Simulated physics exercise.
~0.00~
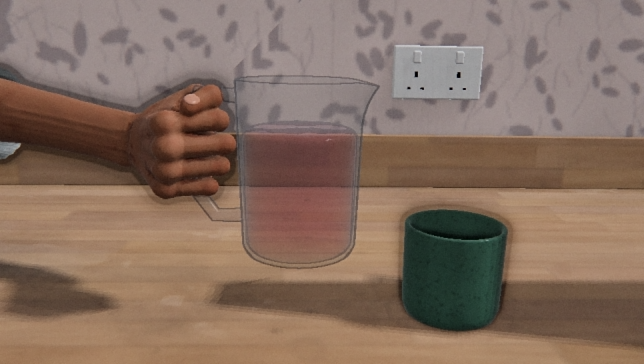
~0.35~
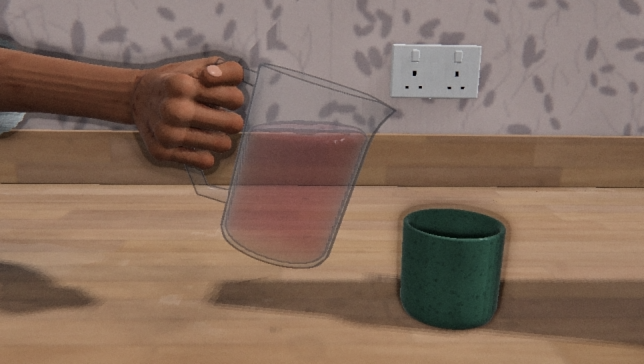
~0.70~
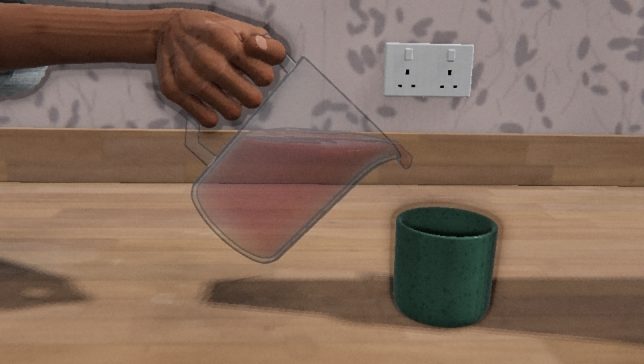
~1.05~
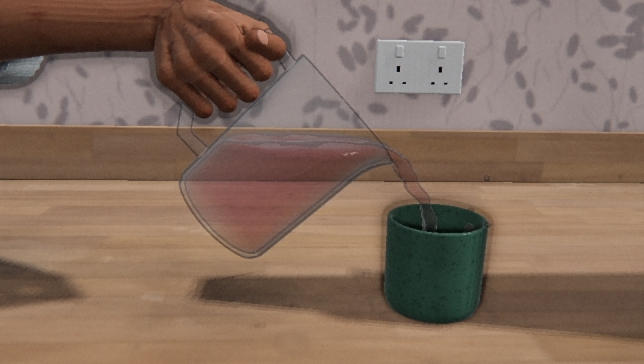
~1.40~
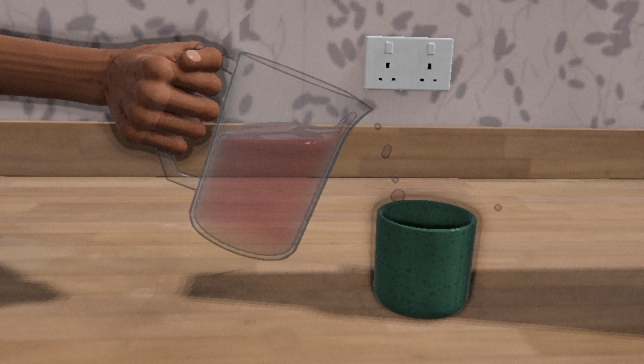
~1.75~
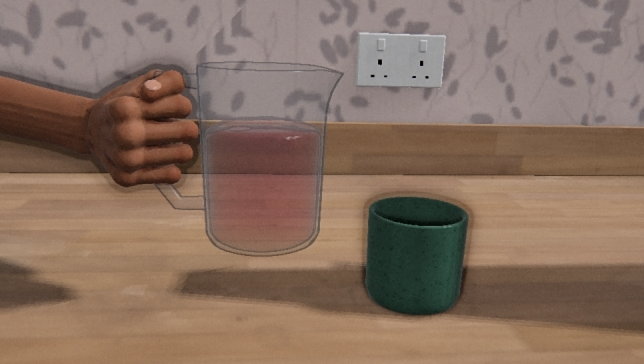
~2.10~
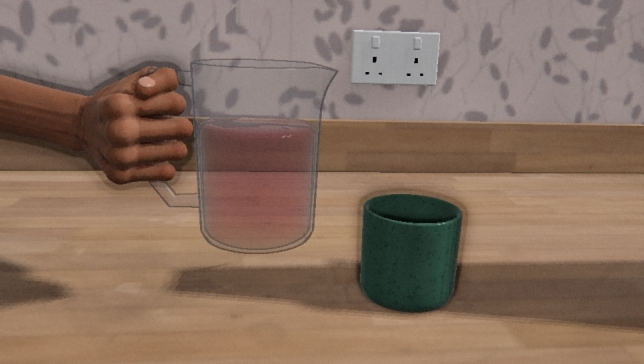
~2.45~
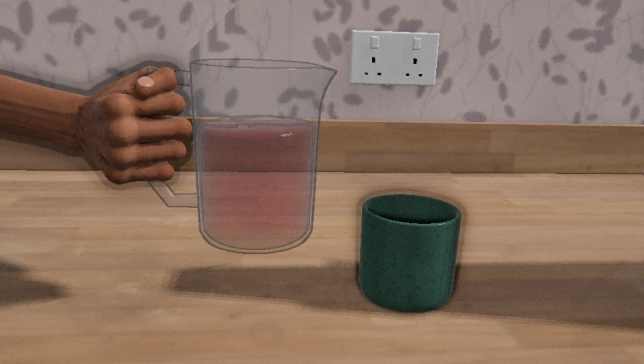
A hand held a clear jug of pinkish liquid beside a green mug on a wooden worktop, tipped it to the right and poured a little into the mug, then tilted it back upright and held it there, still mostly full.
